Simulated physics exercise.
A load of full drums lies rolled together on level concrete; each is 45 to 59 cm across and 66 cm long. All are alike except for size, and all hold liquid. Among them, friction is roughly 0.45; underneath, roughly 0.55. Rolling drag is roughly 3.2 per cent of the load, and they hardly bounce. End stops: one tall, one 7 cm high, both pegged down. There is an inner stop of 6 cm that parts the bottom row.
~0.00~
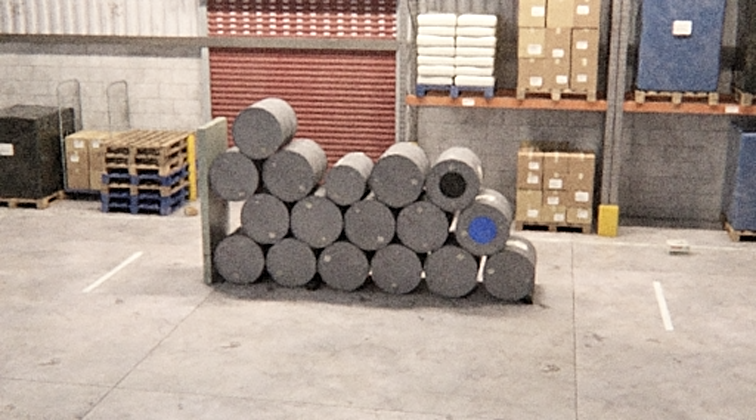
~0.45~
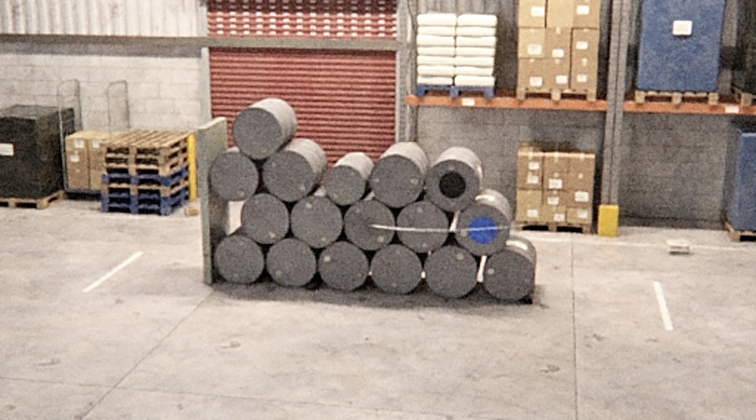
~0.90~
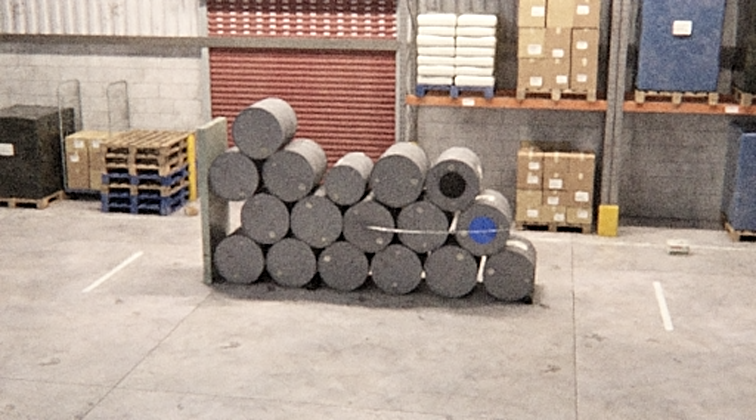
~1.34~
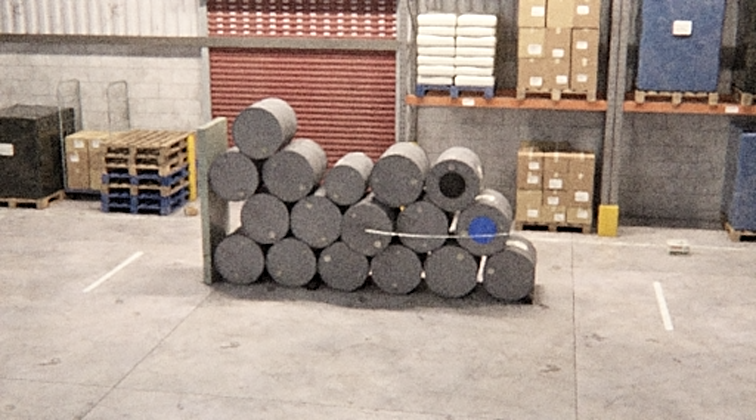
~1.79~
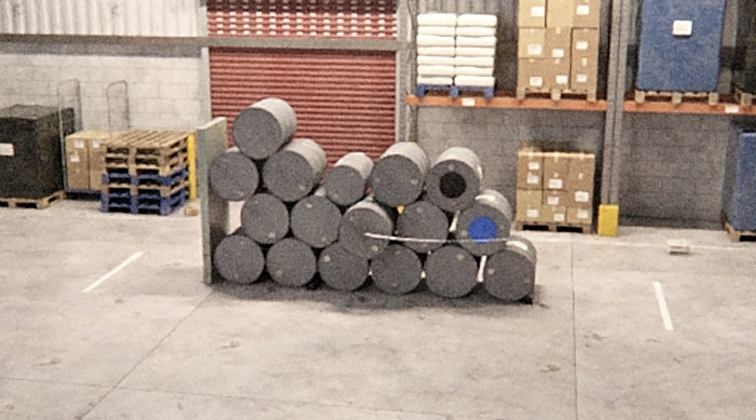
In a warehouse, a pale strap slowly draws one drum outward from a still stack.
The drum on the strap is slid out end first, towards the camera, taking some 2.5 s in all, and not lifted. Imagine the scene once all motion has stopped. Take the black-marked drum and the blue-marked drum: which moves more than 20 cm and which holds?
Black holds; blue holds.
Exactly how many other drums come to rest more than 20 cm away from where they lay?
Altogether that makes 0.
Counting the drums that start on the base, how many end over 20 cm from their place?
The tally is 0.
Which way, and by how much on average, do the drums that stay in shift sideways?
Their average shift is around 0 centimetres to the right.
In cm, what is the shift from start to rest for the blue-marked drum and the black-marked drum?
Blue-marked drum: 0, black-marked drum: 0.
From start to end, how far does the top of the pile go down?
Around 0 centimetres.
After 3.13 s, 0 now displaced over 20 cm; black in place; blue in place.
After 3.32 s, 0 now displaced over 20 cm; black in place; blue in place.
All still by 3.6 s, 0 moved over 20 cm; not one across the white lines; black in place; blue in place; top of the pile 2.0 m high, from 2.0 m.
